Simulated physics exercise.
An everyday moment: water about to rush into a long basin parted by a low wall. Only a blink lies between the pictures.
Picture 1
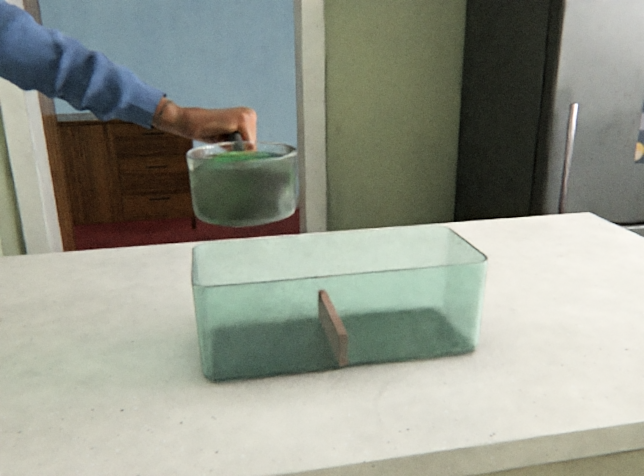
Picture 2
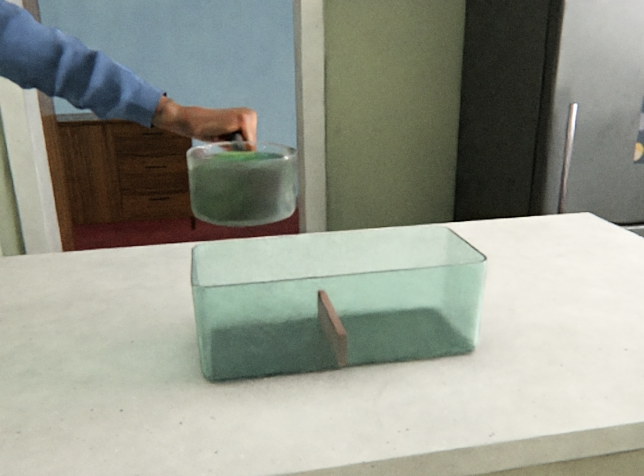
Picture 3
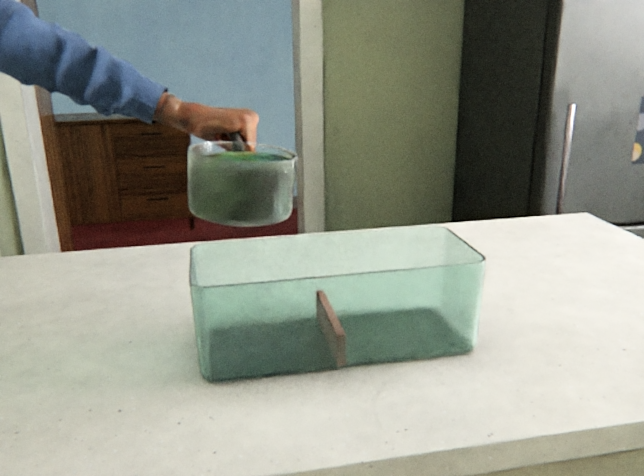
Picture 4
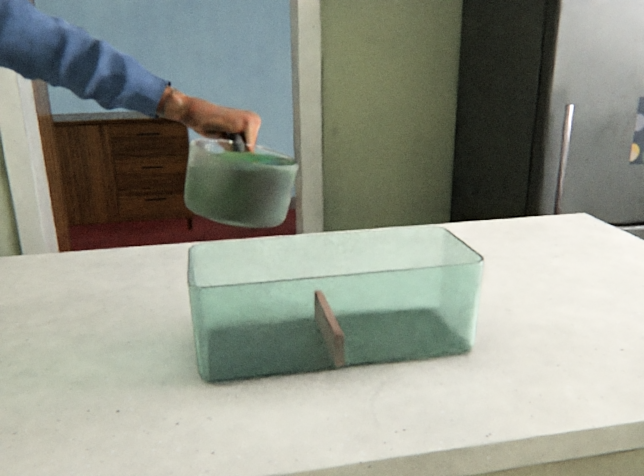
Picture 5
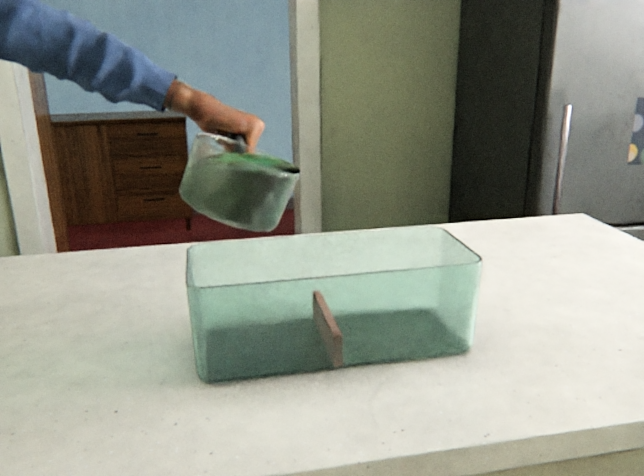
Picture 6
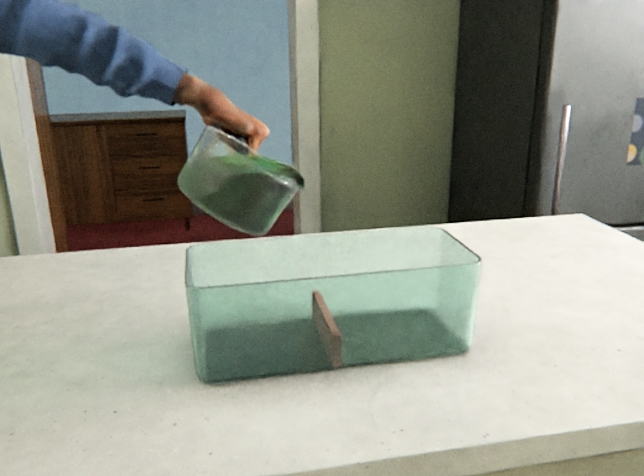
A hand in a blue sleeve holds a clear, round container of greenish water above a long, green-tinted glass basin with a low brown wall across its middle. The basin rests on a pale kitchen counter, seen from slightly above, with a wooden cabinet behind and a grey fridge at right. The container starts level, then tilts rightward, slowly at first and then more steeply, its water shifting toward the lowered rim.
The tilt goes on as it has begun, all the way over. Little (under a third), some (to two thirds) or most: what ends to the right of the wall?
It comes to between a third and two thirds.
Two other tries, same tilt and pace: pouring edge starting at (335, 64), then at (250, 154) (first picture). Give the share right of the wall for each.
First some 85, then 10 per cent.
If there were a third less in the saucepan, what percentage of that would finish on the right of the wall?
About 40 per cent.
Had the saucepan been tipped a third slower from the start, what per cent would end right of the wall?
Close to 70 per cent.
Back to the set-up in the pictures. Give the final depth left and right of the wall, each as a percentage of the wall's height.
The left part 30 per cent, the right part 40.
A moment on, the saucepan is tipped on its side and 29 per cent is still to pour, 9 is left of the wall and 32 right of it.
Next, the saucepan is tipped right over and 6 per cent is still to pour, 29 is left of the wall and 61 right of it.
Then the saucepan is tipped right over and 1 per cent is still to pour, 38 is left of the wall and 60 right of it.
Later the saucepan is tipped right over and 0 per cent is still to pour, 40 is left of the wall and 60 right of it.
At rest 39 per cent lies left of the wall, 60 right of it and 0 outside.
